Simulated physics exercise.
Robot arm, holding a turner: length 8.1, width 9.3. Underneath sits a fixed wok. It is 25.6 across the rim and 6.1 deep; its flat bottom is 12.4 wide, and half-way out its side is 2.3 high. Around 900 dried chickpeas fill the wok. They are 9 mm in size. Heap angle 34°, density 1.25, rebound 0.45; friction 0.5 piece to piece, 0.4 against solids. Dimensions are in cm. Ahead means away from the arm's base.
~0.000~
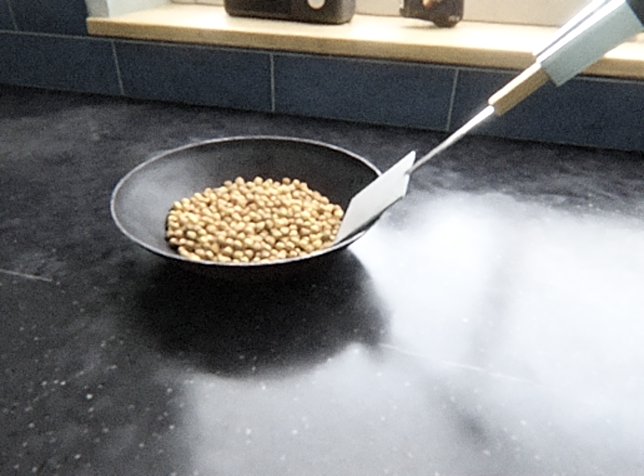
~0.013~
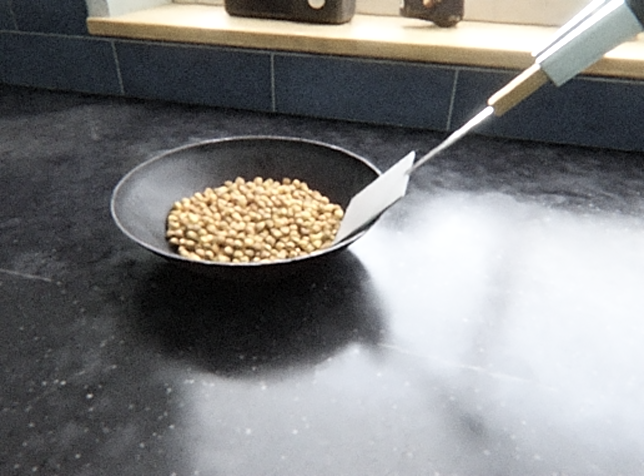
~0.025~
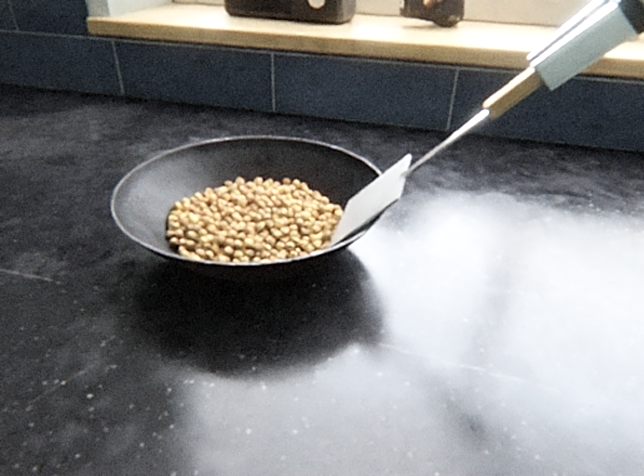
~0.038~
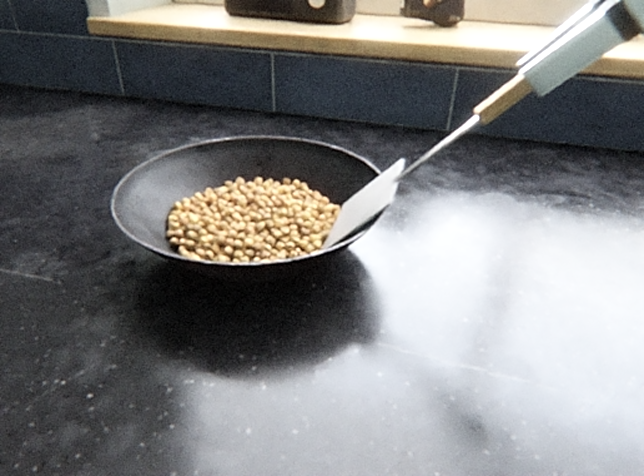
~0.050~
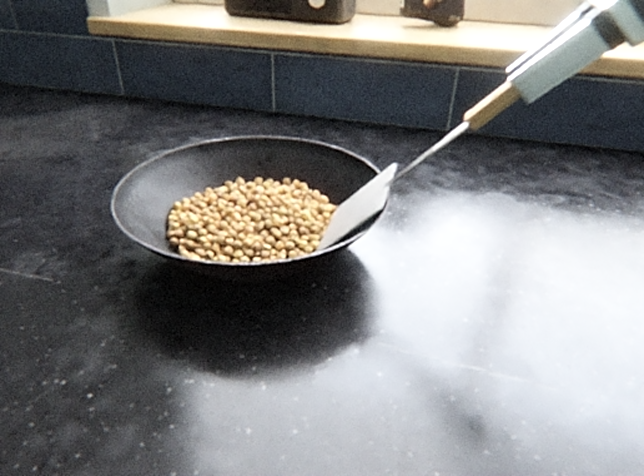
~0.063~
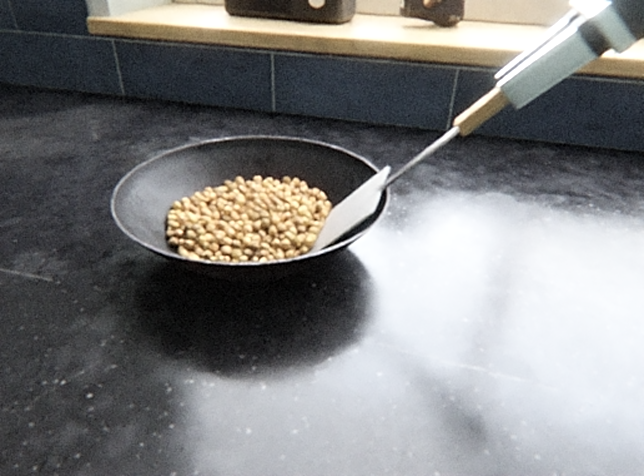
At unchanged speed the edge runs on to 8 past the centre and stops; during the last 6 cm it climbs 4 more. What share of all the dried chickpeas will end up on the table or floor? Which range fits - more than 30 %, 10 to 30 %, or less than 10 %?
The range that fits is 10 to 30 %.
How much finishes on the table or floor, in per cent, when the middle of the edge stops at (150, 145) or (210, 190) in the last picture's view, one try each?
Roughly 35 and 0 per cent.
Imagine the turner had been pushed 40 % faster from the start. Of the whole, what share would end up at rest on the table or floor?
I'd expect near 30 per cent.
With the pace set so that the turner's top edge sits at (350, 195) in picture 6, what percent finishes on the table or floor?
Share: Roughly 35 %.
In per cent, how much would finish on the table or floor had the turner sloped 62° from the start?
About 20 per cent.
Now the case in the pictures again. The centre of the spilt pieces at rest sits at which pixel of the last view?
Near (81, 205).
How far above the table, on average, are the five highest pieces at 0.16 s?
Around 6 cm above the table.
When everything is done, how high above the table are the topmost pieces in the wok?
6.0 cm.
After 0.16 s, sloping 47°, highest piece 9 above the table; 899 in the wok, 1 on the blade or in flight.
After 0.26 s, sloping 47°, highest piece 8 above the table; 899 in the wok, 1 on the blade or in flight.
After 0.51 s, sloping 47°, highest piece 7 above the table; 696 in the wok, 194 on the table or floor, 10 on the blade or in flight.
After 1.56 s, sloping 47°, highest piece 6 above the table; 696 in the wok, 204 on the table or floor.
At rest, 696 in the wok, 204 on the table or floor. That is 23 % on the table or floor.
